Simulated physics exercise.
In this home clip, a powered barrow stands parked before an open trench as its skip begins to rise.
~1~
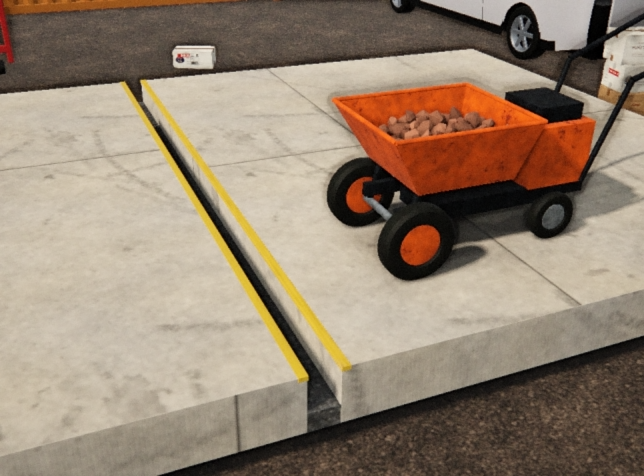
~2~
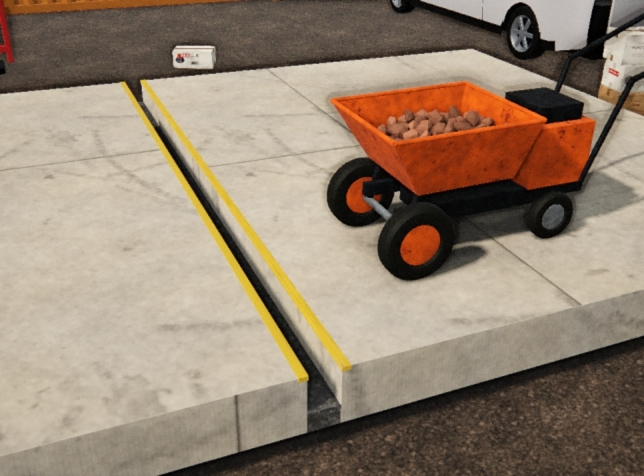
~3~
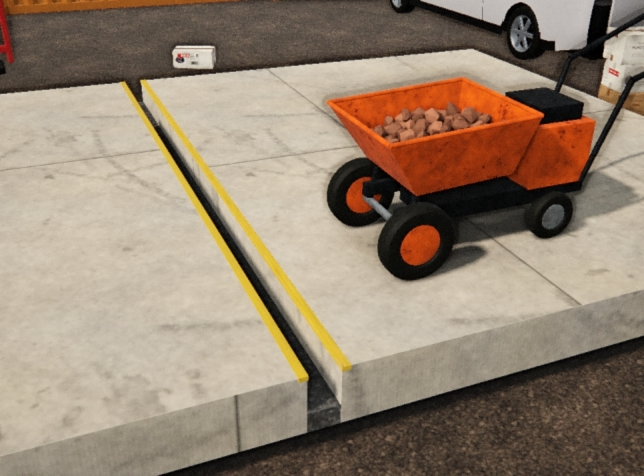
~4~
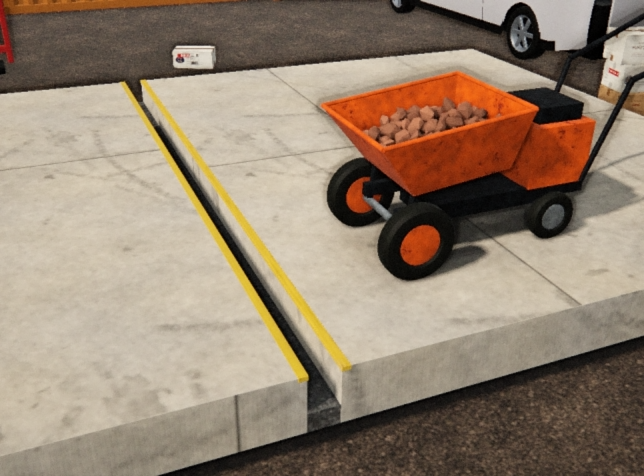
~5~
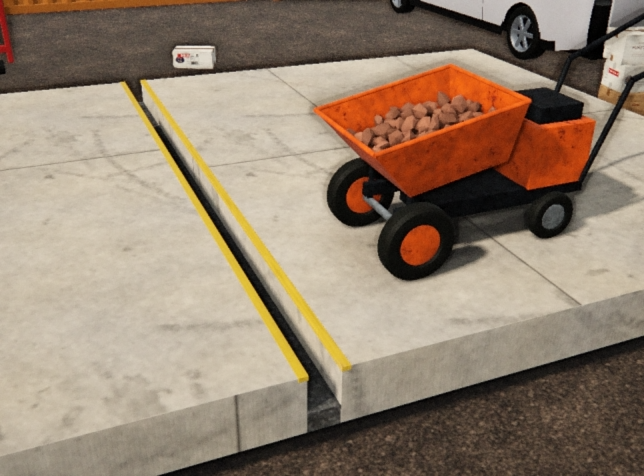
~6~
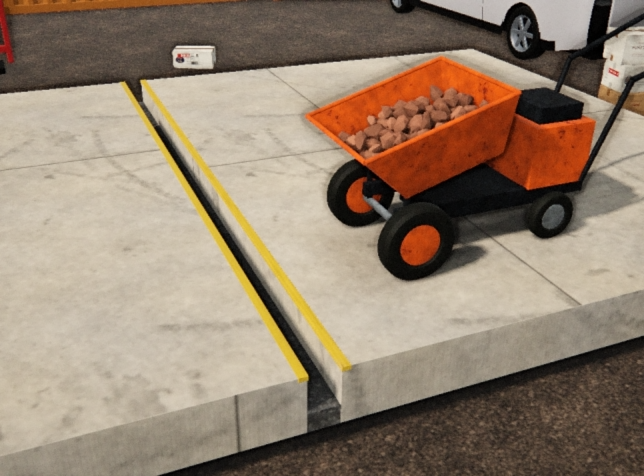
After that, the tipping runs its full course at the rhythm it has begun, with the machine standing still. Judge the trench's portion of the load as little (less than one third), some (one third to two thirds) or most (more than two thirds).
Some.
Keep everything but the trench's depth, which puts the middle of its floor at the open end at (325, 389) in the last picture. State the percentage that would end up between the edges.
40 %, roughly.
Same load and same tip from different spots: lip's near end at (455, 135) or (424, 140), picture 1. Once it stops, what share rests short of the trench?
About 60 percent the first time, about 30 percent the second.
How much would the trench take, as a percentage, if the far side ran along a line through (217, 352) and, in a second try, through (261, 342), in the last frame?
The first try lands around 80 %, the second around 70 %.
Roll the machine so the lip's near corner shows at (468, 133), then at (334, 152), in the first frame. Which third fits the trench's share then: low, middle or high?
Try 1, under a third; try 2, below one third.
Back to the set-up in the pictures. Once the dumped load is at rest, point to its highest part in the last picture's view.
Around (269, 255).
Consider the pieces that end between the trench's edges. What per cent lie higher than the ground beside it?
30 per cent, near enough.
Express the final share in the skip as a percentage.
Near 20 %.
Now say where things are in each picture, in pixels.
Lip of the skip near (396, 144), level; top of the load near (451, 131), lumps of rubble; first edge of the trench near (320, 328); far edge near (279, 338), the trench under half as wide as the skip, and about as deep as wide, in the first frame.
Lip of the skip near (395, 144), level; top of the load near (437, 130), in the second frame.
Lip of the skip near (390, 146), tipped barely; top of the load near (454, 129), in the third frame.
Lip of the skip near (384, 150), tipped a little; top of the load near (450, 126), in the fourth frame.
Lip of the skip near (375, 156), tipped a little; top of the load near (444, 123), in the fifth frame.
Lip of the skip near (365, 163), tipped clearly; top of the load near (443, 112); first edge of the trench near (320, 328); far edge near (279, 338), in the sixth frame.
Shortly afterwards, skip tipped steeply; the whole lot in the skip.
Next, skip tipped steeply; all but a few in the skip; only a few short of the trench; only a few in or heaped over the trench.
Some moments later, skip tipped right over; near half in the skip; only a few short of the trench; near a third in or heaped over the trench; a little beyond it.
In the end, skip tipped right over; near a quarter in the skip; a little short of the trench; near half in or heaped over the trench; a little beyond it.
